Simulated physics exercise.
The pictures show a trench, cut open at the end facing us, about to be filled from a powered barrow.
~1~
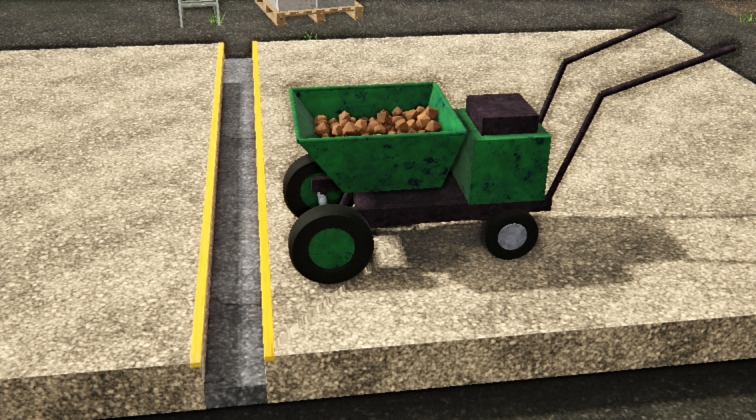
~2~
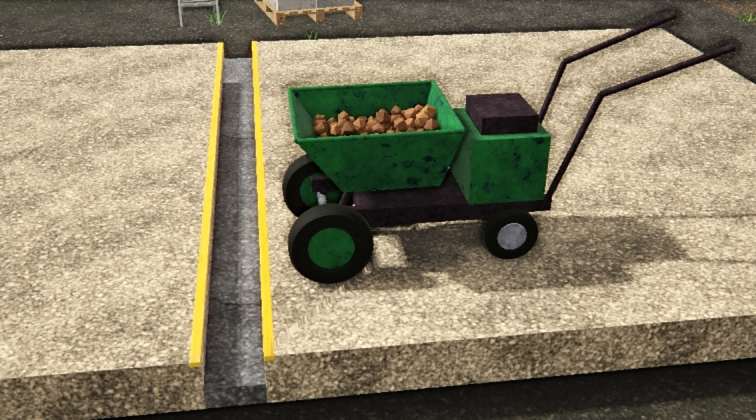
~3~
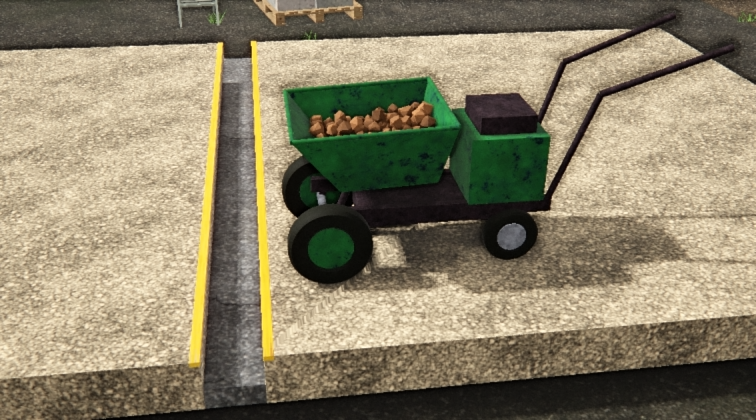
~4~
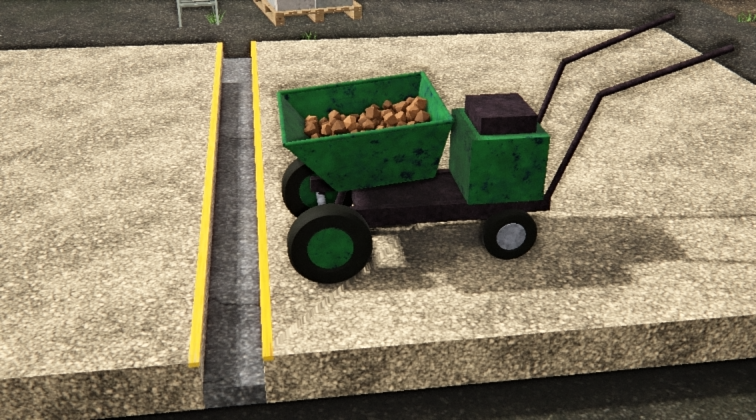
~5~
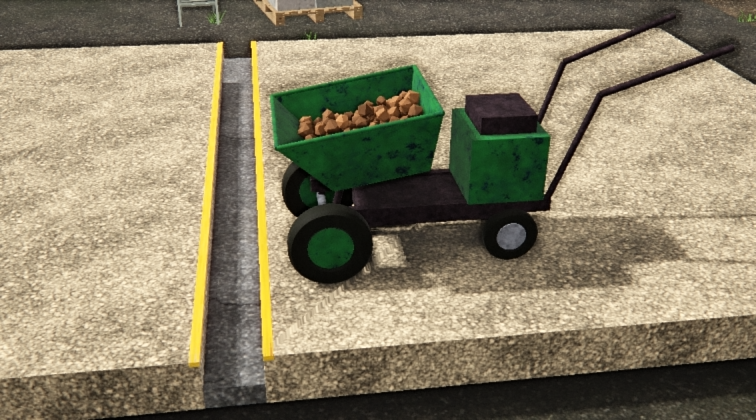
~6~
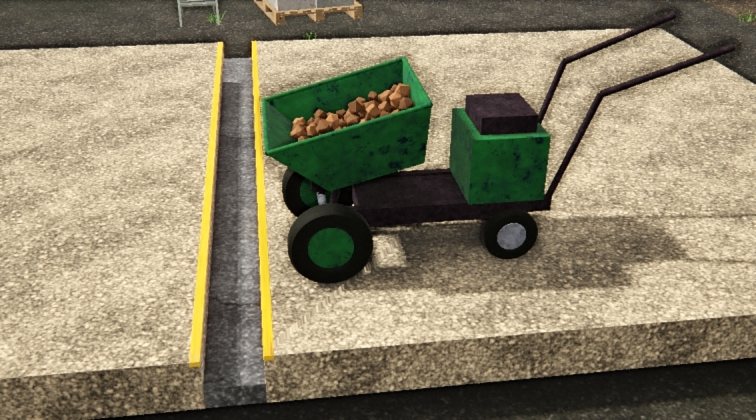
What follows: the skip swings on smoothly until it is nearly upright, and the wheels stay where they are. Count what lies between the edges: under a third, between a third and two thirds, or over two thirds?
Between the edges lies under a third of the load.
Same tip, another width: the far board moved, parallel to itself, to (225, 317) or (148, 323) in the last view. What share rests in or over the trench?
First some 0, then 90 per cent.
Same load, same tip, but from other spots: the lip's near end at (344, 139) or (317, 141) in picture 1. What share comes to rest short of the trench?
About 0 and 0 per cent.
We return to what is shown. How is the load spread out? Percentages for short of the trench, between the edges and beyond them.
Short: 0 %, between: 15 %, beyond: 80 %.
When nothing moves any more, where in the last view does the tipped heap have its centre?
Roughly at (164, 254).
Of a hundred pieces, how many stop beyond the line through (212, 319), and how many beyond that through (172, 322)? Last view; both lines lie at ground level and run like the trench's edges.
Near 80 % and 60 %.
Soon after the last picture, skip tipped steeply; all in the skip.
A little later, skip tipped right over; about two thirds in the skip; a stray few in or heaped over the trench; about a quarter beyond it; a stray few falling.
Later still, skip tipped right over; a small part in the skip; a small part in or heaped over the trench; most beyond it.
At rest, skip tipped right over; a small part in the skip; a small part in or heaped over the trench; most beyond it.
